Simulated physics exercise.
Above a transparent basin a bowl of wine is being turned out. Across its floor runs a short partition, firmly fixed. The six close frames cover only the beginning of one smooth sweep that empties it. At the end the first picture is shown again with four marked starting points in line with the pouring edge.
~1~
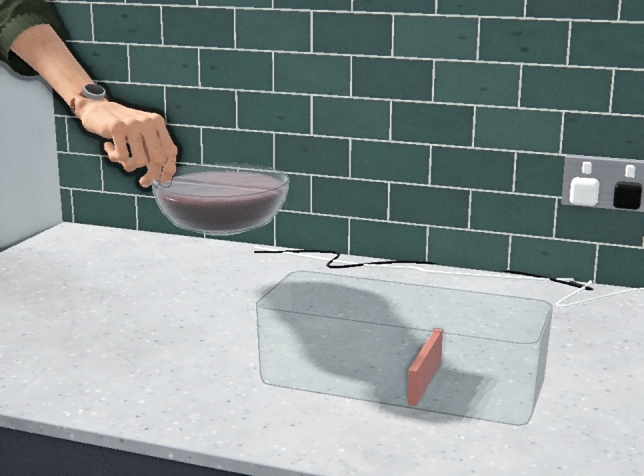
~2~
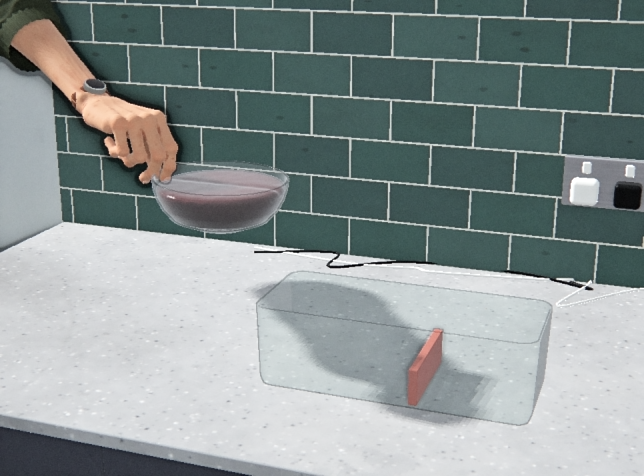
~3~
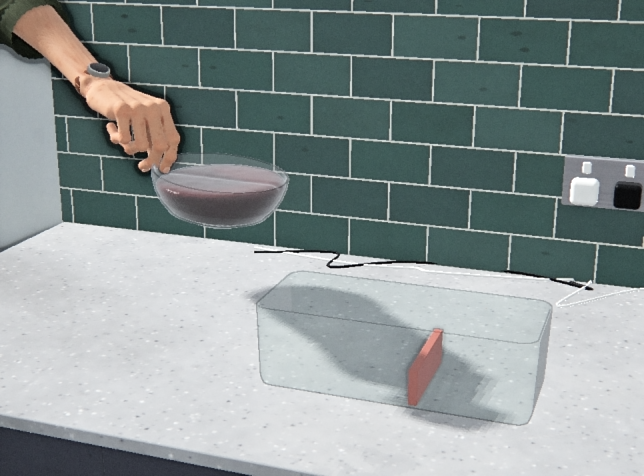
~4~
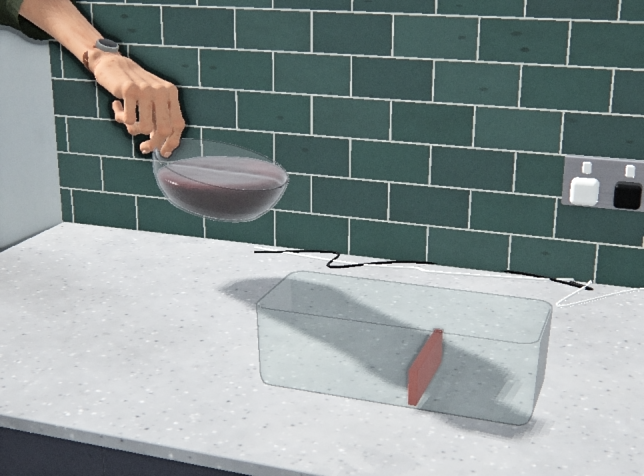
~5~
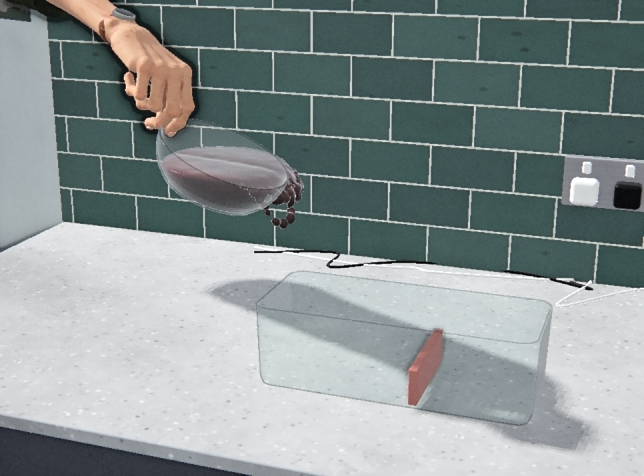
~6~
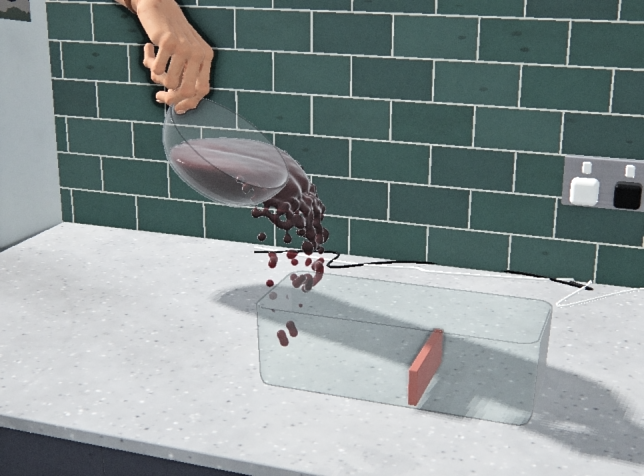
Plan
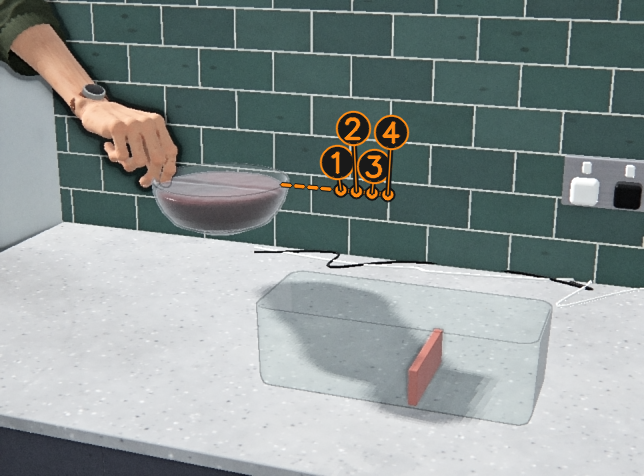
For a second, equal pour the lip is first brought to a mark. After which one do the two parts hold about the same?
The answer is dot 1.
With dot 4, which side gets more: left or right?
More ends on the right.
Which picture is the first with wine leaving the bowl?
Picture 4.
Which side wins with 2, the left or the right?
The right side.
On the marked copy, 1 at (340, 190); 2 at (356, 191); 3 at (372, 193); 4 at (387, 194).
If 1 is chosen, about 45 % ends left of the wall and 53 % right of it.
If 2 is chosen, about 25 % ends left of the wall and 73 % right of it.
If 3 is chosen, about 14 % ends left of the wall and 84 % right of it.
If 4 is chosen, about 8 % ends left of the wall and 90 % right of it.
